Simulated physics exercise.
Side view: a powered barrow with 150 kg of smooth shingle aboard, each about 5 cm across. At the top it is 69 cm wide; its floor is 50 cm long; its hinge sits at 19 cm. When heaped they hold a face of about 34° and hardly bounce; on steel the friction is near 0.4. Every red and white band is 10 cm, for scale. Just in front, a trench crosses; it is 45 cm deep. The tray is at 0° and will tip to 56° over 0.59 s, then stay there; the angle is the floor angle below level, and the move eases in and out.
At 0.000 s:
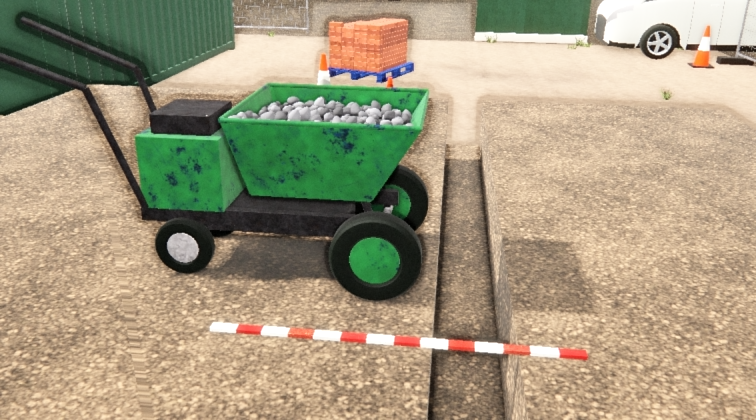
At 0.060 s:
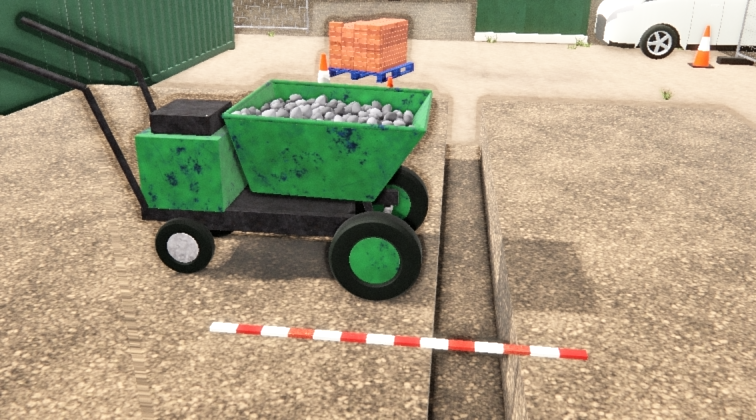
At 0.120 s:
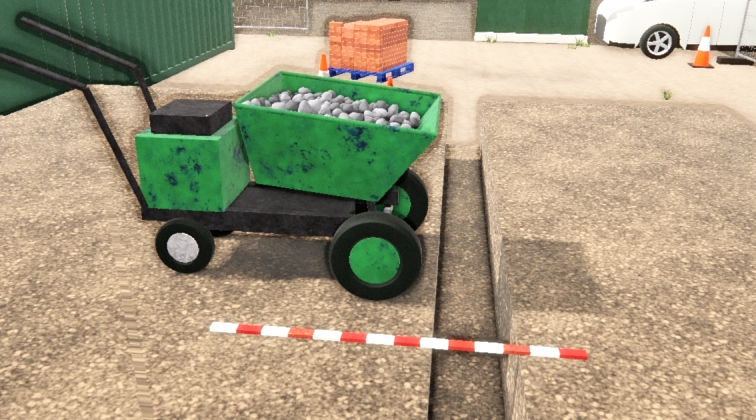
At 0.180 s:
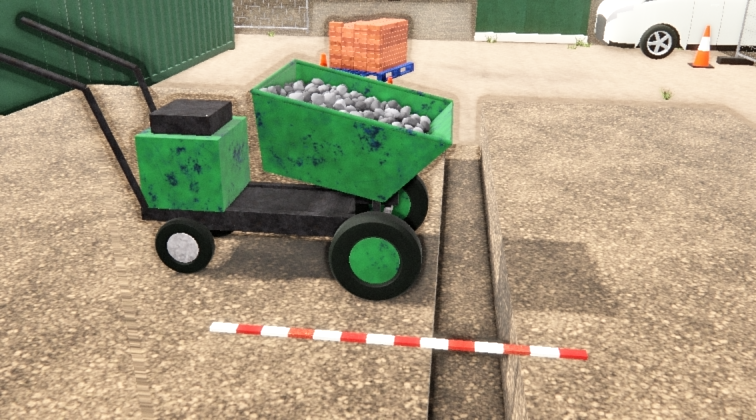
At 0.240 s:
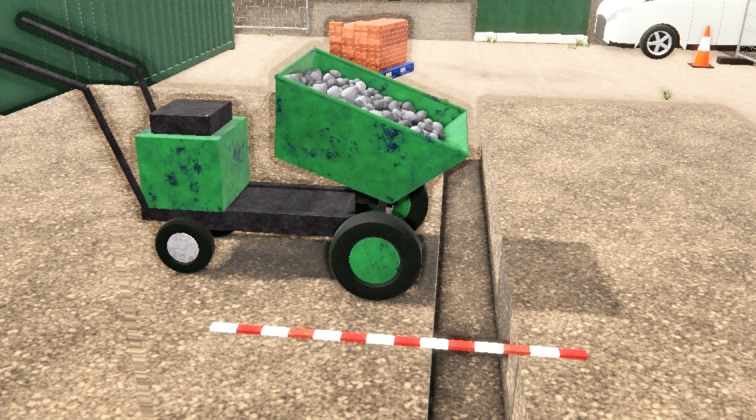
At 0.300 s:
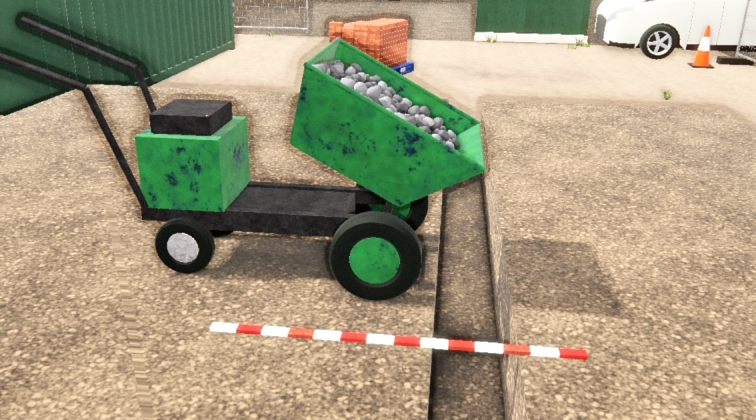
A green powered barrow loaded with smooth grey stones stood beside a narrow trench, and its tray slowly tilted forward to the right, the back end rising steeply while the wheels stayed still.
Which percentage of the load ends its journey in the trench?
Roughly 3 per cent.
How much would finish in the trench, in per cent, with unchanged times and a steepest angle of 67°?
Near 15 per cent then.
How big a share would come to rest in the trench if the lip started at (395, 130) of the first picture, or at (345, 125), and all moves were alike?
About 10 per cent from the first spot, about 30 from the second.
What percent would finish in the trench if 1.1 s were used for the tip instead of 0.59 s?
Trench share: Approx. 5%.
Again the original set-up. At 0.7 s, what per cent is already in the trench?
I'd say near 0 per cent at that time.
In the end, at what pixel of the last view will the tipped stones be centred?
About (587, 275).
After 0.4 s the floor is at 47°; 100 % in the tray; the foremost stones are at (489, 186).
After 0.7 s the floor is at 56°; 91 % in the tray, 9 % past the trench; the foremost stones are at (568, 235).
After 1.0 s the floor is at 56°; 57 % in the tray, 43 % past the trench; the foremost stones are at (721, 308).
After 3.0 s the floor is at 56°; 46 % in the tray, 3 % in the trench, 51 % past the trench; the foremost stones are past the picture's edge.
